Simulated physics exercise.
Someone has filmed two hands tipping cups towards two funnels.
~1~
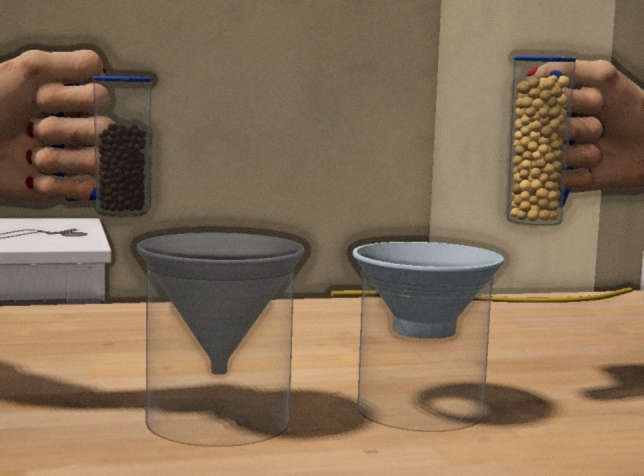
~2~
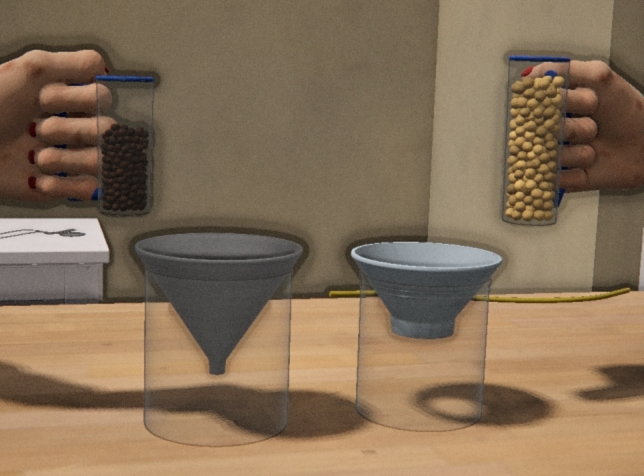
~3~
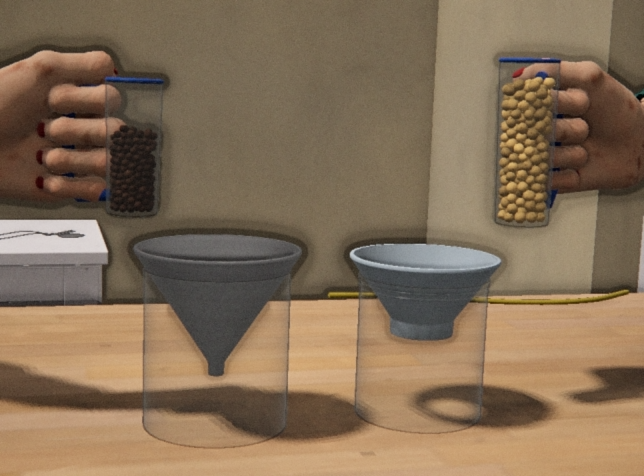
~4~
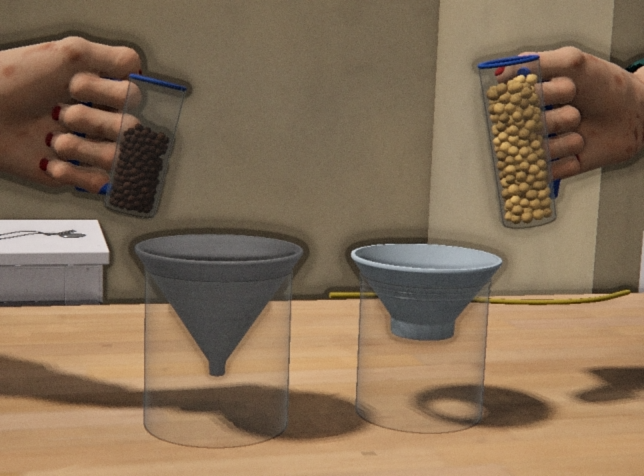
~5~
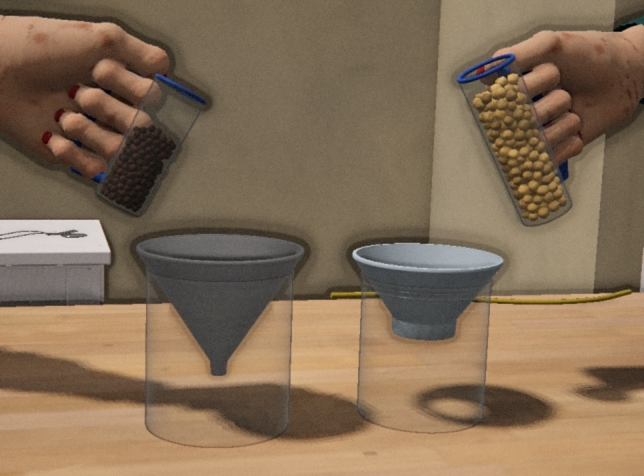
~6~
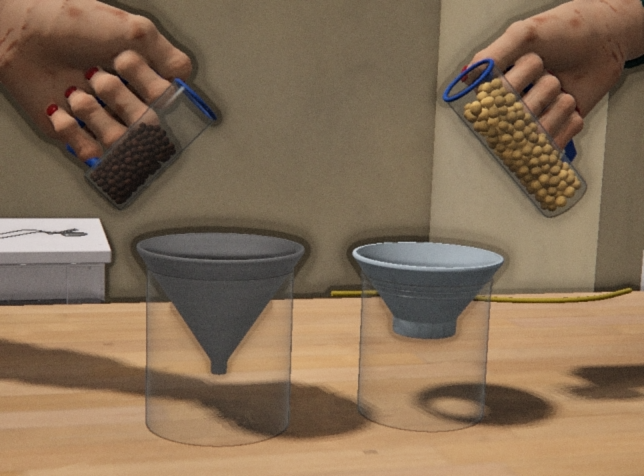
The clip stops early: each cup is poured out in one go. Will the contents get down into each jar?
In the end the left one gets blocked, and the right one runs clear.
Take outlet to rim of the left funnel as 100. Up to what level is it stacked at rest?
It comes to 60 per cent or so.
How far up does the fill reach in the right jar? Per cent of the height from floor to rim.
It comes to 25 per cent or so.
Then, 0.28 s after the last picture, left, all still in the cup; right, all still in the cup.
Then, 0.59 s after the last picture, left, all still in the cup; right, nearly all still in the cup, a stray few in or over the funnel.
Then, 0.95 s after the last picture, left, about a third still in the cup, about two thirds in or over the funnel, a stray few down in the jar; right, most still in the cup, a small part in or over the funnel, a small part down in the jar.
At rest, left, nearly all stuck in the funnel, a stray few down in the jar; right, all down in the jar.
